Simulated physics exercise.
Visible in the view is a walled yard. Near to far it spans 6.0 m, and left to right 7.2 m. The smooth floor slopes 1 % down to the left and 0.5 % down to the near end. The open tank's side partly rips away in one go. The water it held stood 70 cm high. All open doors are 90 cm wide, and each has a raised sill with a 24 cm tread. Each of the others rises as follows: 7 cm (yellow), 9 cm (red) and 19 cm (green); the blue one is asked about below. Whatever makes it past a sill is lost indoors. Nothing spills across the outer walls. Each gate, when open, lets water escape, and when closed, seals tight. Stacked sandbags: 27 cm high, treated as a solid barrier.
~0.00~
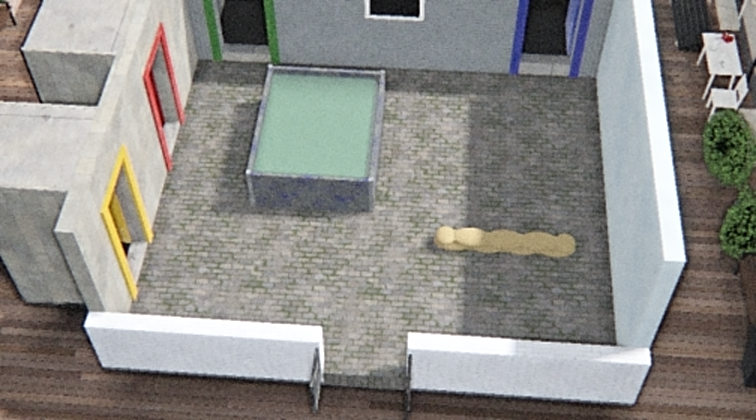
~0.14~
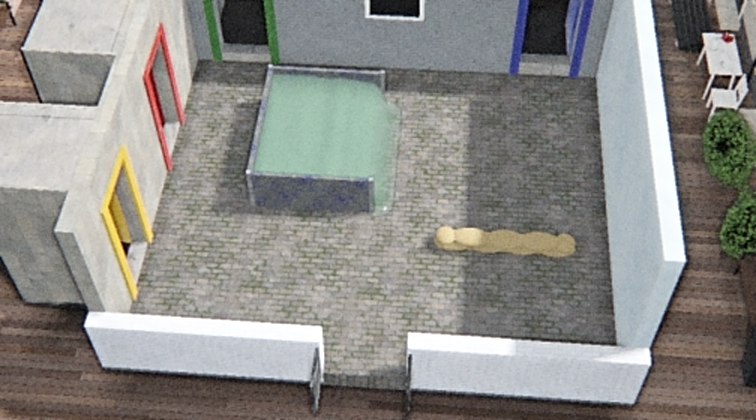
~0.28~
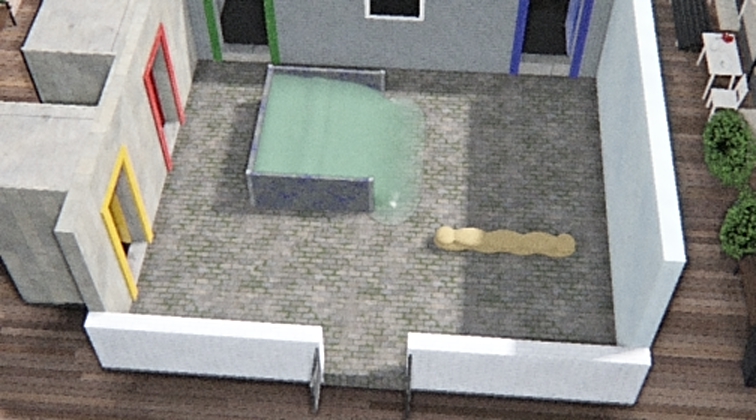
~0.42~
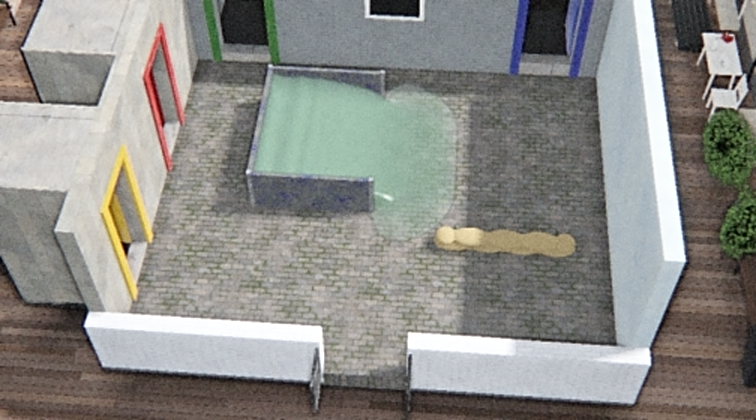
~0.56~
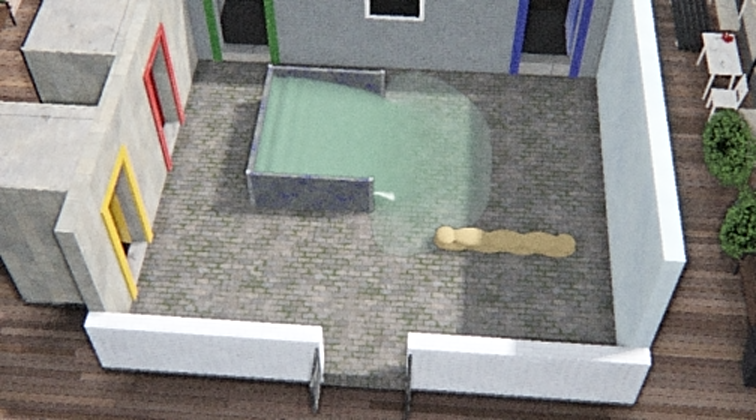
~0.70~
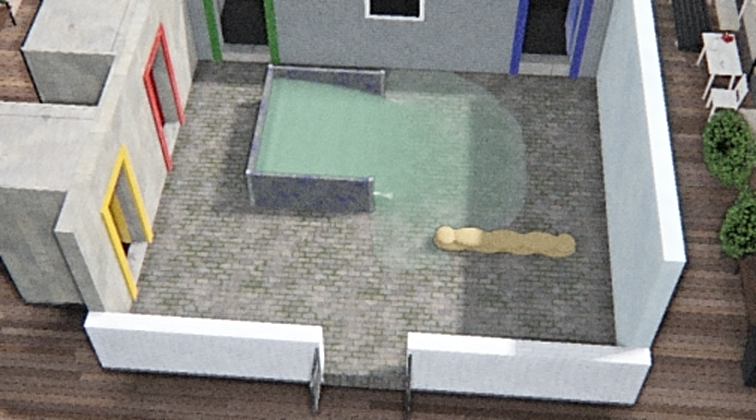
In this clip, the right side of a tank of greenish water in a walled, paved yard opens, and the water pours out rightward, spreading in a widening sheet across the paving toward a row of tan sandbags.
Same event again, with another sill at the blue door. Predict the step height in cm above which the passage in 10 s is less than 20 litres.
About 24 cm of height.
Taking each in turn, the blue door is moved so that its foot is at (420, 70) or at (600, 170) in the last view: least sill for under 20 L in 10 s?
In turn: About 8.5 cm, about 29 cm.
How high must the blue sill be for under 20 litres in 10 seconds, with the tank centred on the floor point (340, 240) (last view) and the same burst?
It must be around 19 cm tall.
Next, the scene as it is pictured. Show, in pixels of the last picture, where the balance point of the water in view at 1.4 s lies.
My guess is close to (399, 158).
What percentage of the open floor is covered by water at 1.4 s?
About 35 per cent.
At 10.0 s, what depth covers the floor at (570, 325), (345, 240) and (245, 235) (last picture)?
Respectively 4 cm, 1 cm and 5 cm.
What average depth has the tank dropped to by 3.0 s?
About 14 centimetres on average.
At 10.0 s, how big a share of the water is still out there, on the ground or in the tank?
What remains is some 96 per cent of the water.
After 1.4 s water covers 35 % of the floor, deepest (31 cm) near (594, 180); 9 cm at the blue door, 0 litres in over its 27 cm sill.
After 3.0 s water covers 45 % of the floor, deepest (33 cm) near (549, 145); 30 cm at the blue door, 6 litres in over its 27 cm sill.
After 10.0 s water covers 95 % of the floor, deepest (14 cm) near (165, 183); 4 cm at the blue door, 10 litres in over its 27 cm sill.
At the blue door as built, the water arrived by 1.2 s and peaked near 33 cm at 2.8 s.
Run again over the same 10 s with other heights there, 37 litres in over 20 cm, 10 litres over 27 cm. The limit of 20 litres is kept from about 24 cm up.
